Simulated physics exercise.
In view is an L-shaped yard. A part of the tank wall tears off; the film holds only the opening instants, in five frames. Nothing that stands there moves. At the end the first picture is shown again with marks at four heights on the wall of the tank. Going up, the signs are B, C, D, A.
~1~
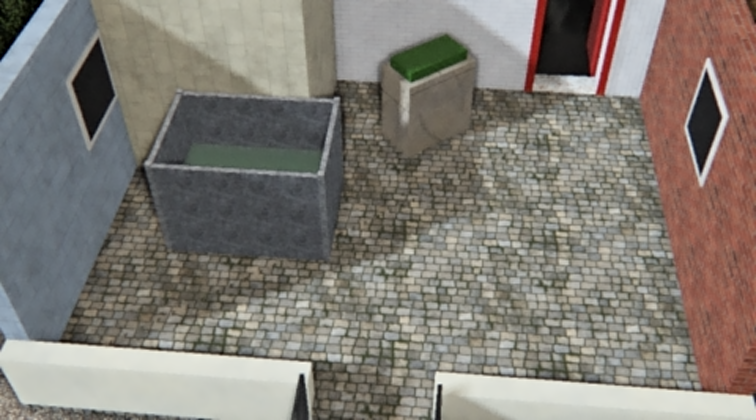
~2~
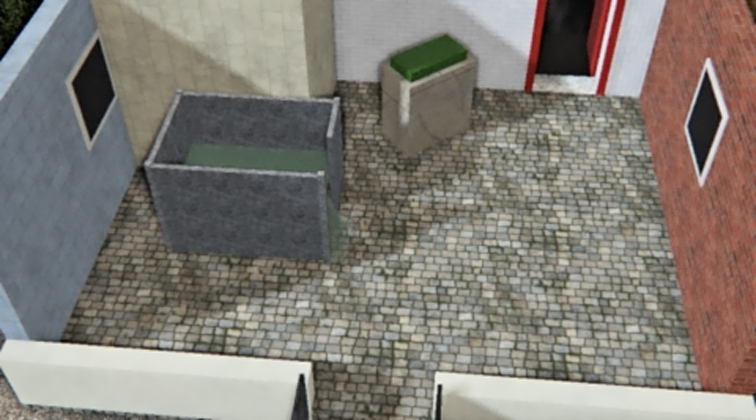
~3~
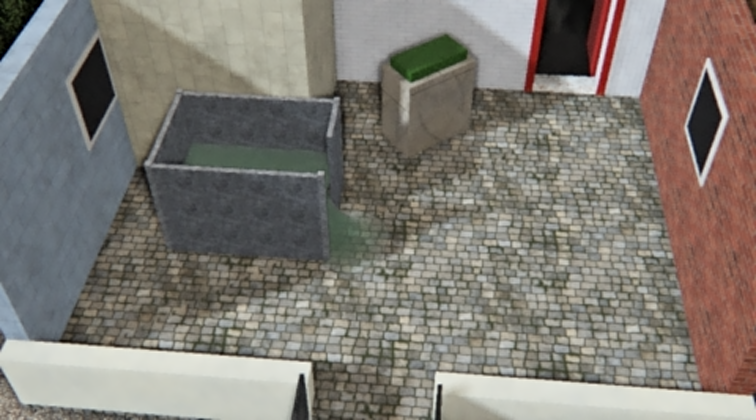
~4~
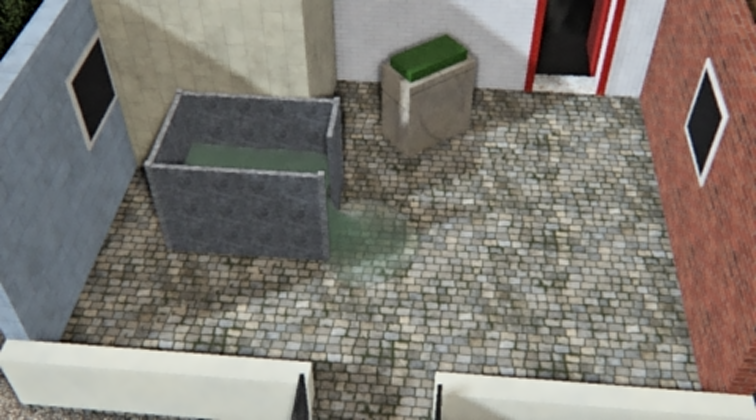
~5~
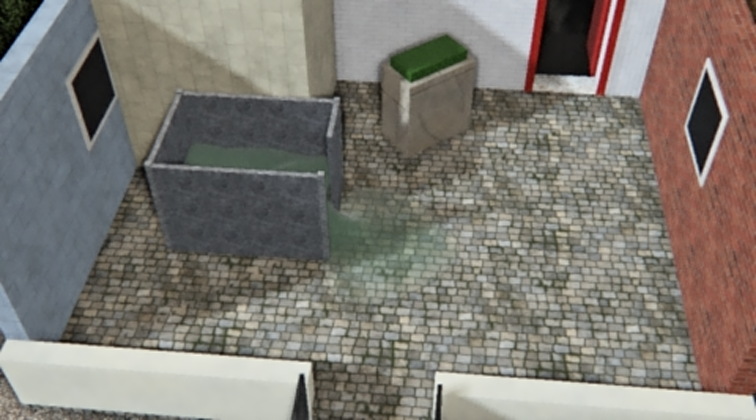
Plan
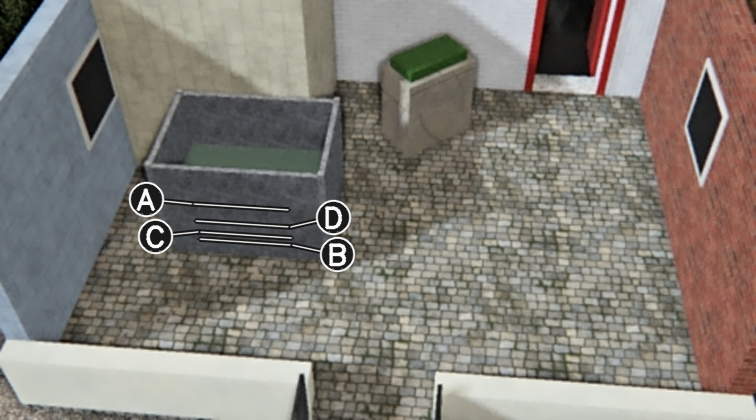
Greenish water slips out through the right side of a dark grey, open-topped tank and spreads rightward over the paving in a thin, widening, see-through patch, while the camera stays still. The place is a cobbled yard seen from above, with low cream walls and a gap in front. Around it stand a blue-grey wall at left, a green-topped stone block and red-framed doorway behind, and red brick at right.
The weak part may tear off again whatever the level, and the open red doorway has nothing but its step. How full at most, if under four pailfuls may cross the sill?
Level A just does it.
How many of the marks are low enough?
All of the four.
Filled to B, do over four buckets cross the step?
No.
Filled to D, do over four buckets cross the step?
No, that is safe.
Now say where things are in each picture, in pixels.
Water in the tank at rest, its middle at (254, 179); foot of the red doorway at (564, 92); open gate at (373, 364), in the first frame.
Front seen at (342, 218), 1 % of the ground wet, in the second frame.
Front seen at (381, 228), 2 % of the ground wet, in the third frame.
Front seen at (414, 245), 4 % of the ground wet, in the fourth frame.
Front seen at (450, 255), 7 % of the ground wet, in the fifth frame.
On the marked copy, A at (239, 206); B at (246, 242); C at (244, 234); D at (242, 223); from the bottom up B, C, D, A.
Choosing A, a bucket or two gets in.
Choosing B, nothing gets over.
Choosing C, nothing gets over.
Choosing D, nothing gets over.
